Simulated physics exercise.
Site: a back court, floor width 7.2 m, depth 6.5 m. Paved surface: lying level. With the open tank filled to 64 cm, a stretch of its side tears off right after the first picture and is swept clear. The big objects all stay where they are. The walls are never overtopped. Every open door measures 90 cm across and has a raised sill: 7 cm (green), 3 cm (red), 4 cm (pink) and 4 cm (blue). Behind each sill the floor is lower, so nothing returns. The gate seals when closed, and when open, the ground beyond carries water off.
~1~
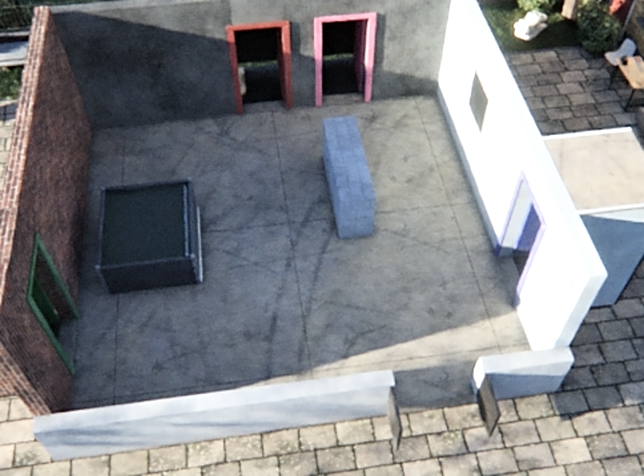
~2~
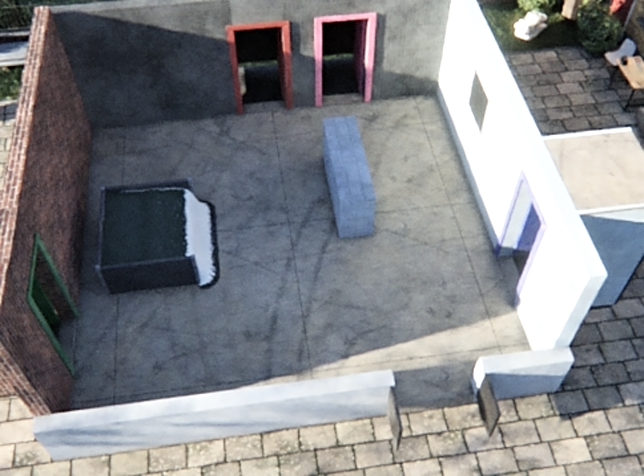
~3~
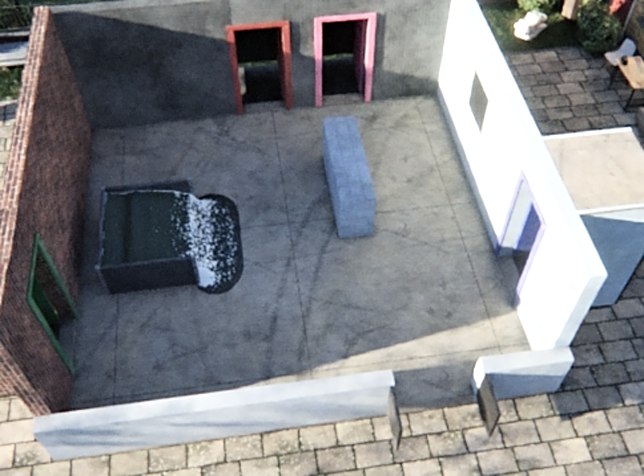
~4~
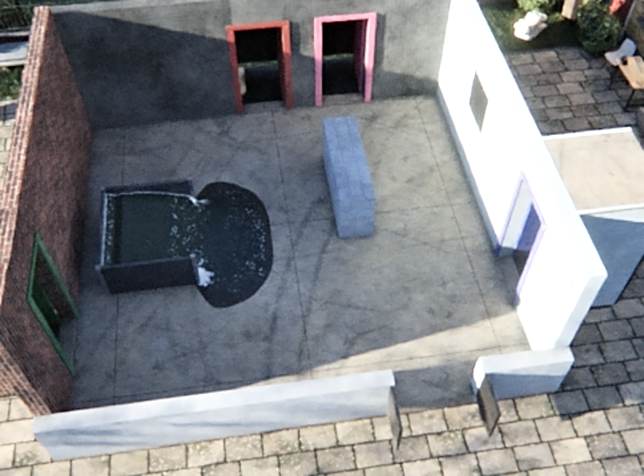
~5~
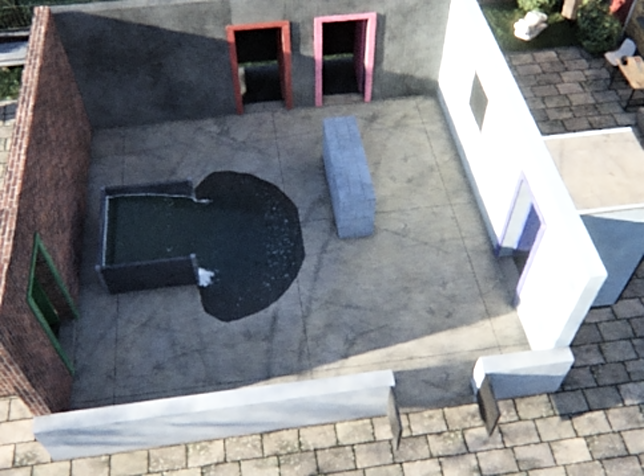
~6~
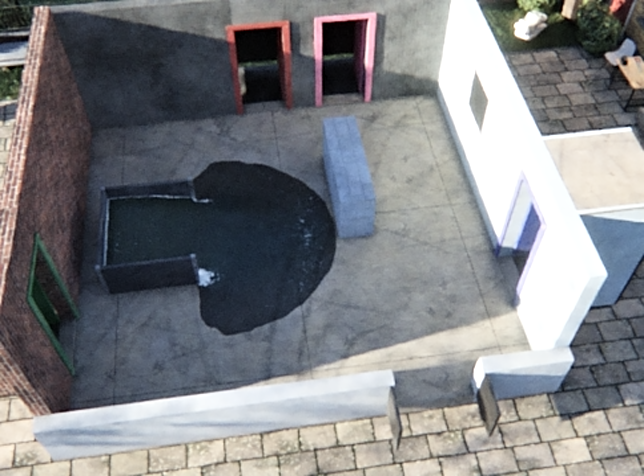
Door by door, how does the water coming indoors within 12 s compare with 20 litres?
In the end the green door stops short of the limit; the red door overruns the limit; the pink door overruns the limit; the blue door overruns the limit.
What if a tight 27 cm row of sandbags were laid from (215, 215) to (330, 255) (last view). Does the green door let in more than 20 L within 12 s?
Measured against that limit, the green door comes out short of it.
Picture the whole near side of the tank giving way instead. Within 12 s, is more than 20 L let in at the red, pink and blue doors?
Against that limit: Red not over, pink under, blue above.
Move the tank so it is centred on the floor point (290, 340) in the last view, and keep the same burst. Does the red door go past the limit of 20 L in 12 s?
So then, red stays inside.
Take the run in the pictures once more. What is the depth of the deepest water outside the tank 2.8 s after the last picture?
I'd put it at close to 21 cm.
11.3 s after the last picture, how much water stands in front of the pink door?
Roughly 4.5 cm.
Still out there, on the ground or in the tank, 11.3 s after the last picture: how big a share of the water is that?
68 %.
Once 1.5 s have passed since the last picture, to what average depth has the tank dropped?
It averages close to 14 cm.
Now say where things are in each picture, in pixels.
Still water, 64 cm deep, in the open tank at (147, 224), in the first picture.
The front is at (203, 286), 0.9 m from the gap at (194, 236); 0.4 m2 of floor is under water; 64 cm left at the back of the open tank, in the second picture.
Water pours out at (194, 237) and has run 1.1 m, to (224, 286); typically 12 cm deep outside, 62 cm at the open tank's back, in the third picture.
The front is at (246, 293), 1.4 m from the gap at (194, 237); 2.6 m2 of floor is under water; 55 cm left at the back of the open tank, in the fourth picture.
The front is at (299, 257), 1.9 m from the gap at (195, 237); 4.3 m2 of floor is under water; 55 cm left at the back of the open tank, in the fifth picture.
Water pours out at (195, 238) and has run 2.4 m, to (330, 240); typically 6 cm deep outside, 49 cm at the open tank's back, in the sixth picture.
Then, 0.7 s after the last picture water covers 30 % of the floor and is deepest (34 cm) near (328, 229); green door not reached, red door not reached, pink door not reached, blue door not reached.
Then, 1.5 s after the last picture water covers 40 % of the floor and is deepest (24 cm) near (327, 222); green door not reached, red door not reached, pink door 9 cm at the sill, 1 L in, blue door 9 cm at the sill, 7 L in.
Then, 2.8 s after the last picture water covers 50 % of the floor and is deepest (21 cm) near (499, 376); green door not reached, red door 12 cm at the sill, 42 L in, pink door 9 cm at the sill, 35 L in, blue door 10 cm at the sill, 60 L in.
Then, 6.3 s after the last picture water covers 75 % of the floor and is deepest (7 cm) near (464, 184); green door not reached, red door 5 cm at the sill, 111 L in, pink door 3 cm at the sill, 49 L in, blue door 4 cm at the sill, 90 L in.
Then, 11.3 s after the last picture water covers 90 % of the floor and is deepest (6 cm) near (416, 98); green door 2 cm at the sill, 0 L in, red door 3 cm at the sill, 117 L in, pink door 4 cm at the sill, 50 L in, blue door 3 cm at the sill, 90 L in.
